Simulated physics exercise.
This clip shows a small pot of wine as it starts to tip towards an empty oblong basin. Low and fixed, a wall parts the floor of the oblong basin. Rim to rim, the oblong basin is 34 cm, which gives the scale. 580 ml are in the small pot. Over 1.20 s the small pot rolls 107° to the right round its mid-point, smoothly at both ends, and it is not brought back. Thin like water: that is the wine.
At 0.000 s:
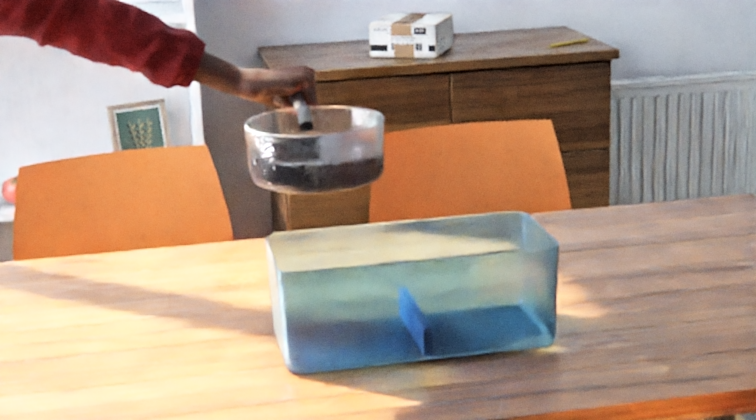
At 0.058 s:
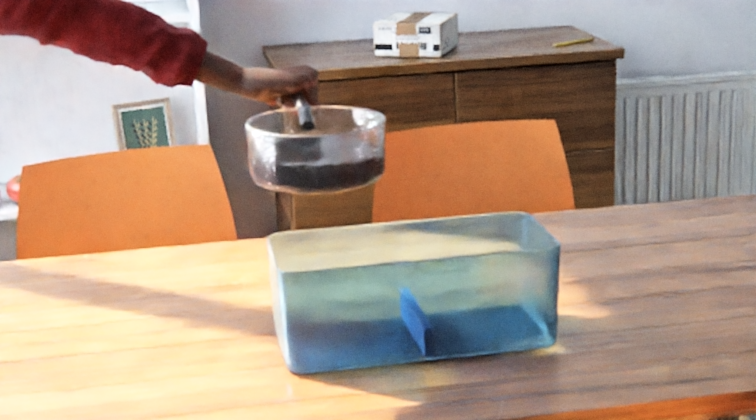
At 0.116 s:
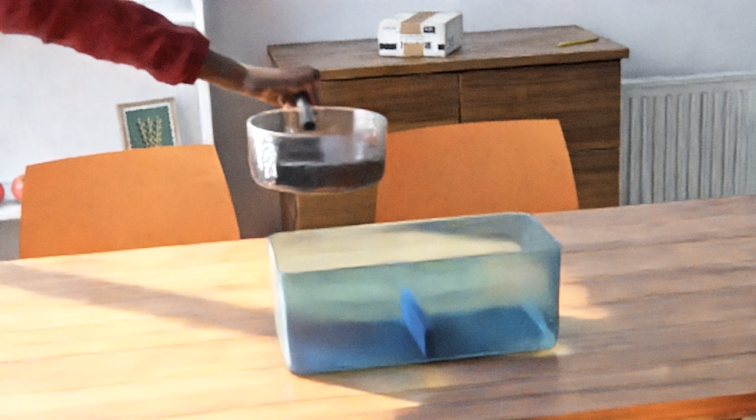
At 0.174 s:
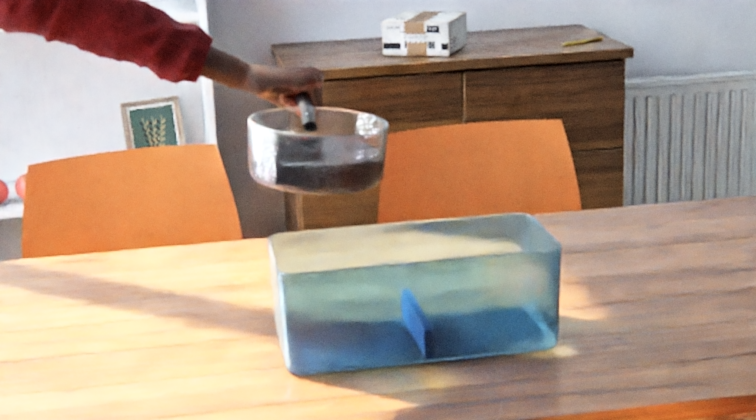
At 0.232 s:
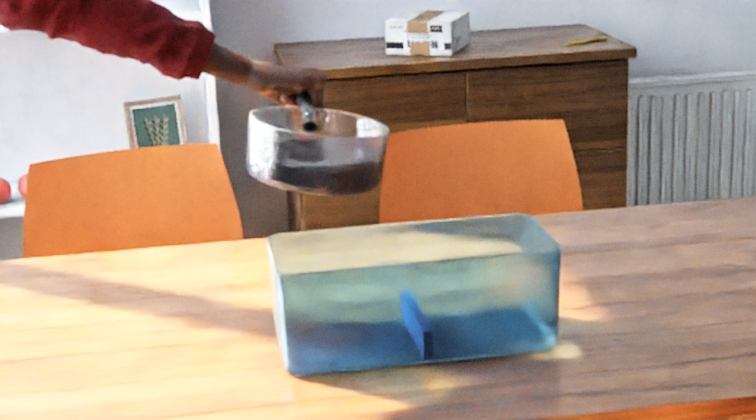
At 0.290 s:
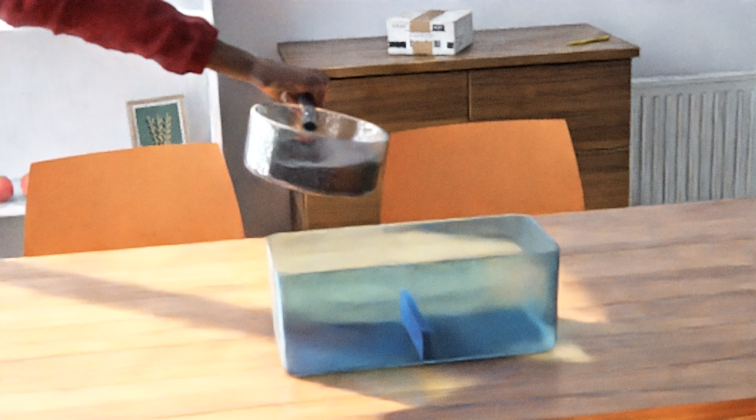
We see a hand holding a small clear pot of dark wine above an empty oblong basin with a low blue wall across its floor; the pot stays nearly level at first, then tilts modestly to the right.
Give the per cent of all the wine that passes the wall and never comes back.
I would say 54 percent.
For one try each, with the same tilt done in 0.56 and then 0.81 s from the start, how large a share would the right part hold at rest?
I'd say 40 percent on the first go, 50 percent on the next.
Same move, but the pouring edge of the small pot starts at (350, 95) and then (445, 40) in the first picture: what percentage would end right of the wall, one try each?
Respectively about 25 and 90 percent.
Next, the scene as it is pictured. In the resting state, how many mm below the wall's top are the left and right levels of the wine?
Measured: Left around 28 mm, right around 24 mm.
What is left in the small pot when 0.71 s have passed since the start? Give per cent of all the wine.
Roughly 56 percent.
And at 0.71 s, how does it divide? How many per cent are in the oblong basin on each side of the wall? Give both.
I'd say some 2 in a hundred on the left and 12 on the right.
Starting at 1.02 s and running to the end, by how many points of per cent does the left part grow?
Around 16 in a hundred.
By 0.71 s the tilt is 69° and 56 per cent is still to pour, 2 is left of the wall and 12 right of it.
By 1.02 s the tilt is 101° and 10 per cent is still to pour, 30 is left of the wall and 52 right of it.
By 1.35 s the tilt is 107° and 0 per cent is still to pour, 45 is left of the wall and 54 right of it.
By 1.70 s the tilt is 107° and 0 per cent is still to pour, 46 is left of the wall and 54 right of it.
At rest 46 per cent lies left of the wall, 54 right of it and 0 outside.
